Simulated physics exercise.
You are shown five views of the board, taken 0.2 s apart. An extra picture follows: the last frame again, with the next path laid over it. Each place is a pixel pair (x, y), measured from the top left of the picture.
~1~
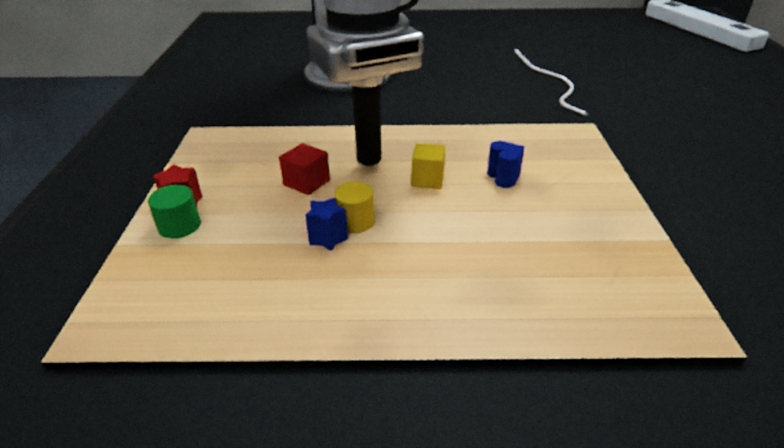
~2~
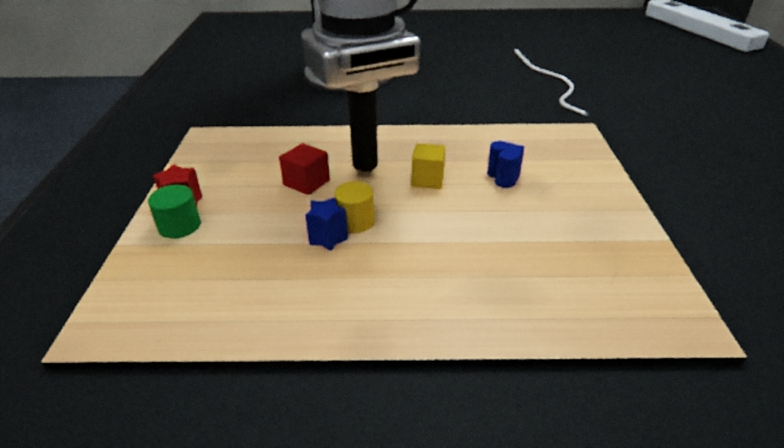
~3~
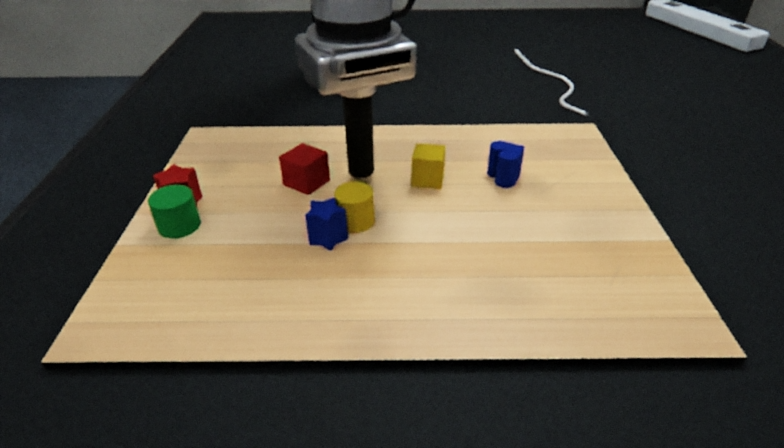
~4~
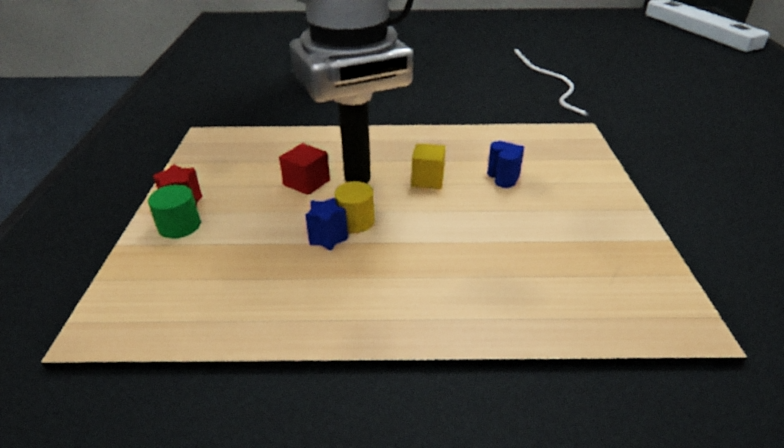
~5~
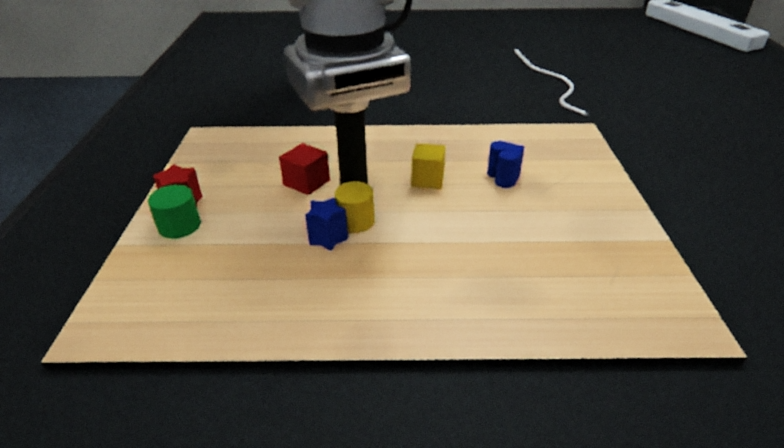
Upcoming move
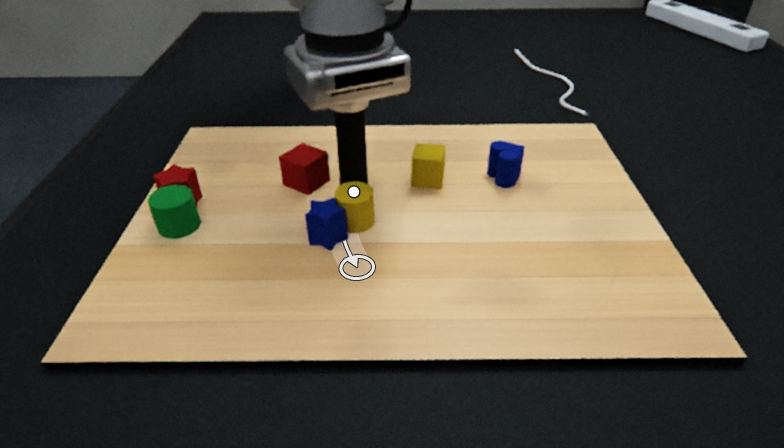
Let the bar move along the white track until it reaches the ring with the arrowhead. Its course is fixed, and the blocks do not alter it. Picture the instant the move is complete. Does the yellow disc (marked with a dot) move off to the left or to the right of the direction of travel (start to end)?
Answer: Leftward.
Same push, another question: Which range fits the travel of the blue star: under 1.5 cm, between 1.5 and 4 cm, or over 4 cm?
The distance will be 1.5 to 4 cm.
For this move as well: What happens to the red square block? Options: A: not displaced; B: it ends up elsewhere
My pick is A.
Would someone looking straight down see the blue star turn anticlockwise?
My answer is no.
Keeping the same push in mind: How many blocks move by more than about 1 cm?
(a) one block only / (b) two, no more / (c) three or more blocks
The answer is b.
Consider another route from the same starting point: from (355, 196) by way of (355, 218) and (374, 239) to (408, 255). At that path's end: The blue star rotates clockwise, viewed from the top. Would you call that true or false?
The statement is true.
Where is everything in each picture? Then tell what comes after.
The first frame shows lower end of the bar at (369, 160), tops of blocks, red square block at (303, 154), blue star at (325, 208), yellow disc at (354, 192).
The second frame shows bar at (365, 166), blocks as before.
The third frame shows bar at (361, 172), blocks as before.
The fourth frame shows bar at (358, 180), blocks as before.
The fifth frame shows bar at (354, 192), red square block at (303, 154), blue star at (325, 208), yellow disc at (354, 192).
The drawn path runs from (355, 196) through (345, 217) and (345, 242) to (357, 267); the dot is on the yellow disc.
The first path, step by step. One third of the way, bar at (344, 210); blue star at (322, 211), turned 15° clockwise; yellow disc at (357, 206).
Two thirds of the way, bar at (344, 235); blue star at (314, 222), turned 75° clockwise; yellow disc at (371, 226).
At the end, bar at (357, 259); red square block not moved; blue star at (313, 225), turned 95° clockwise; yellow disc at (394, 240).
